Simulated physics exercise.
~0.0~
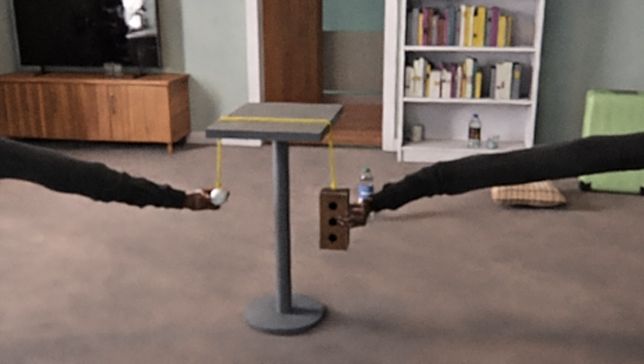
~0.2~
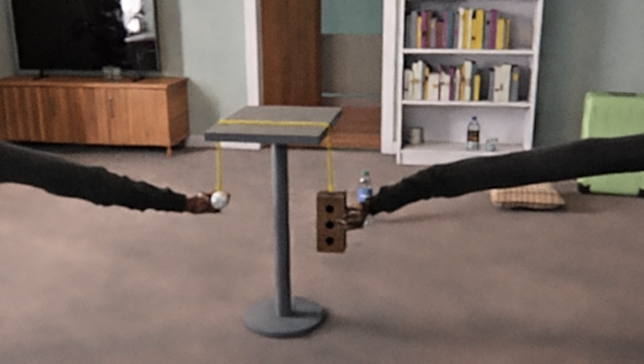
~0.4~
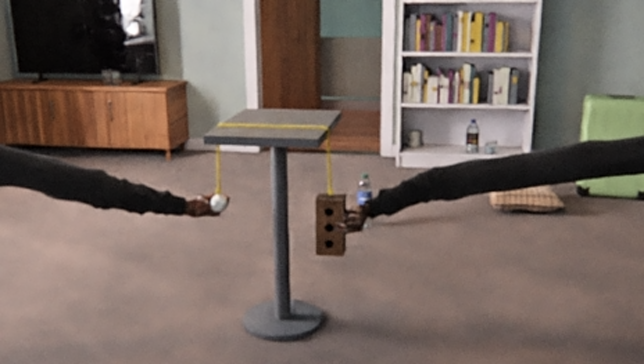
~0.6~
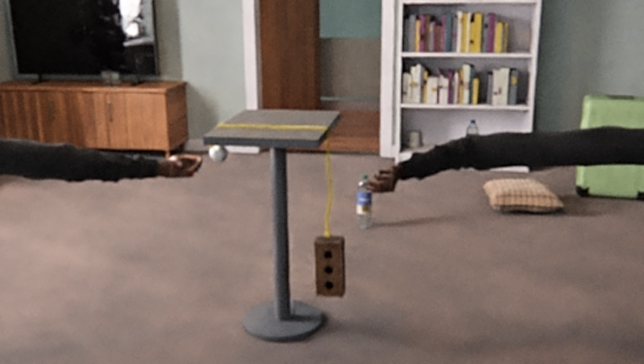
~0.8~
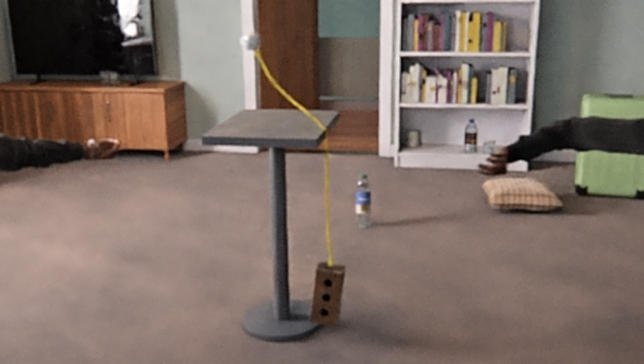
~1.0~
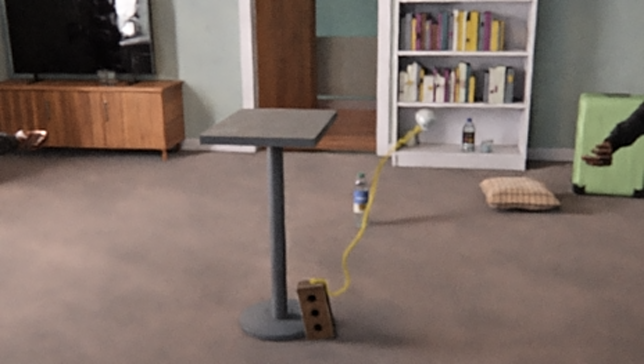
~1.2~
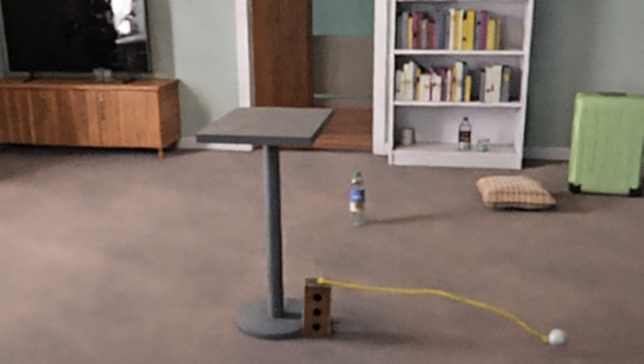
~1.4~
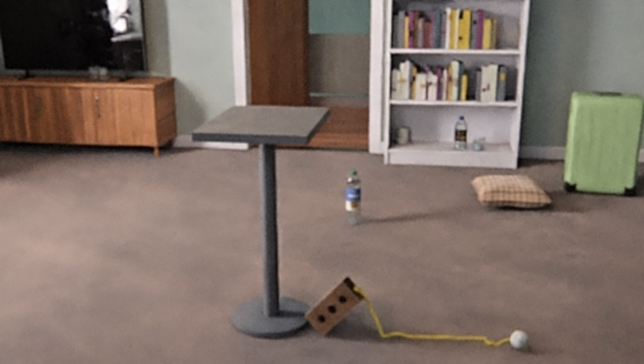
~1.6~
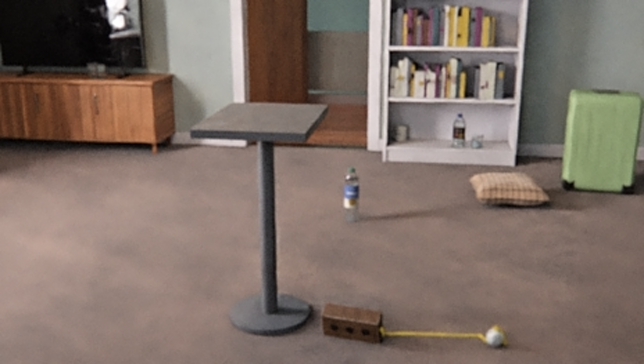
Two dark-sleeved arms reach in from either side of a grey pedestal table in a carpeted living room, seen from the front by a slightly swaying camera. The left hand holds a small white ball and the right a brown brick with dark holes, joined by a yellow cord across the tabletop. Behind stand a wooden cabinet, white bookshelf and green suitcase. Both hands let go and withdraw; the brick drops, pulling the ball up and over the table. The ball flies right and lands on the floor, and the brick tips over, ending lying beside the base with the cord stretched to the ball.
